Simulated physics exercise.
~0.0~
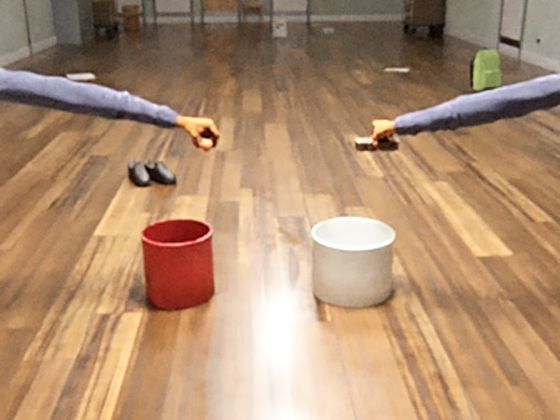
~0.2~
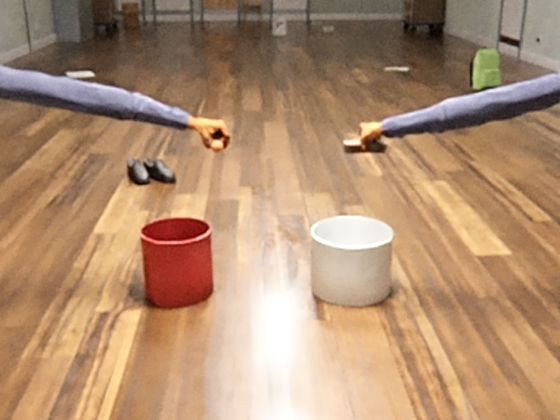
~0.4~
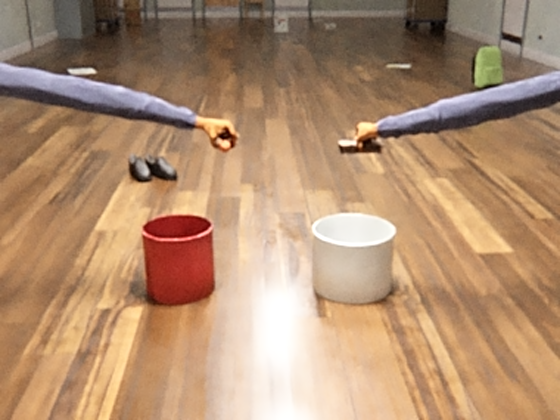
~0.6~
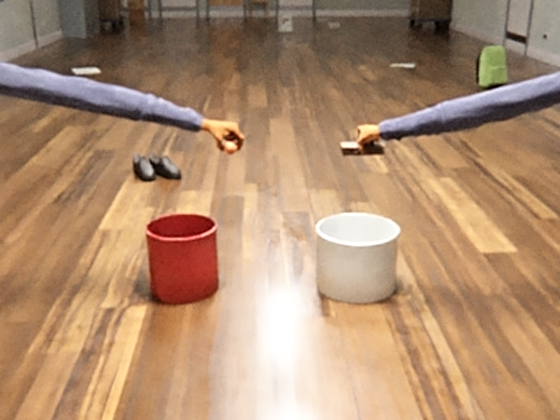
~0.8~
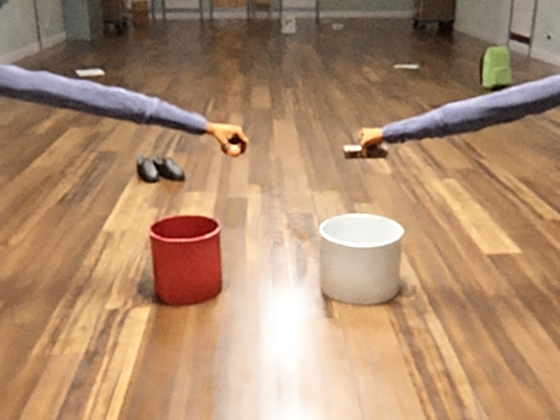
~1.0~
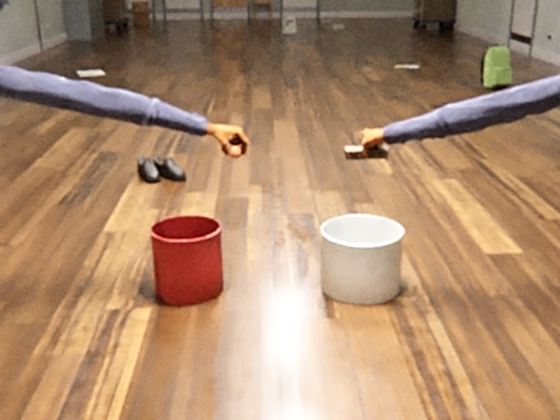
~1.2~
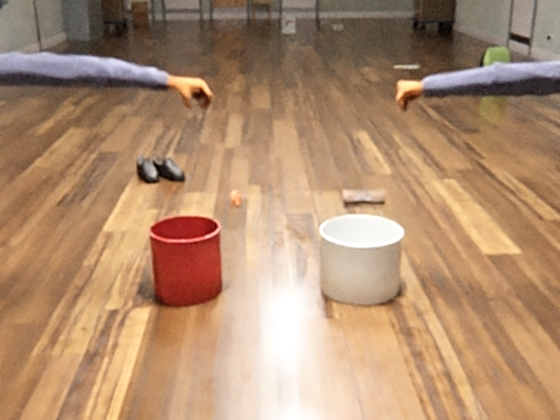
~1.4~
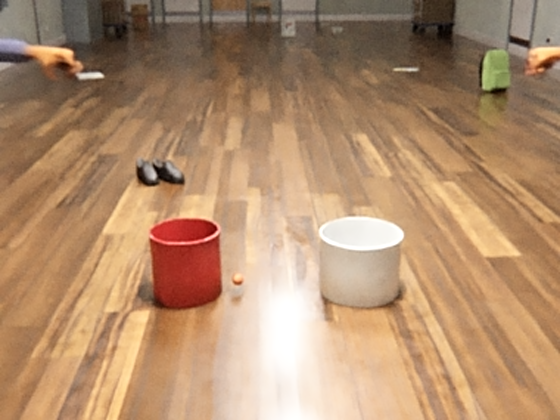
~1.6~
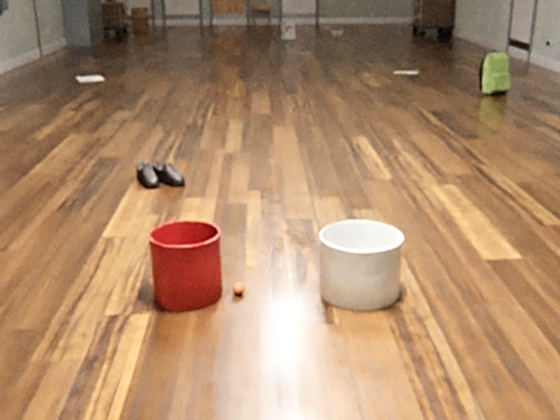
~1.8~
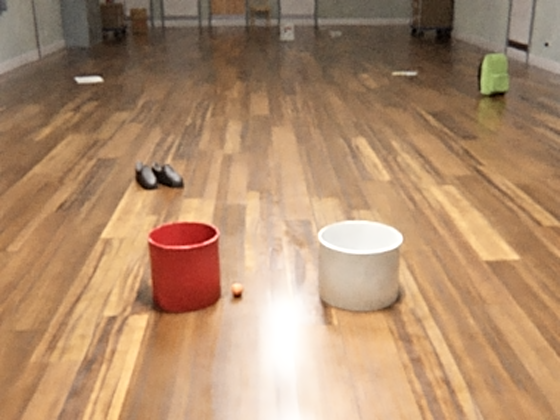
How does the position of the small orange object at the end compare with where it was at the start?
At the start it is held up in the left hand above the buckets, and at the end it lies on the wooden floor just to the right of the red bucket.
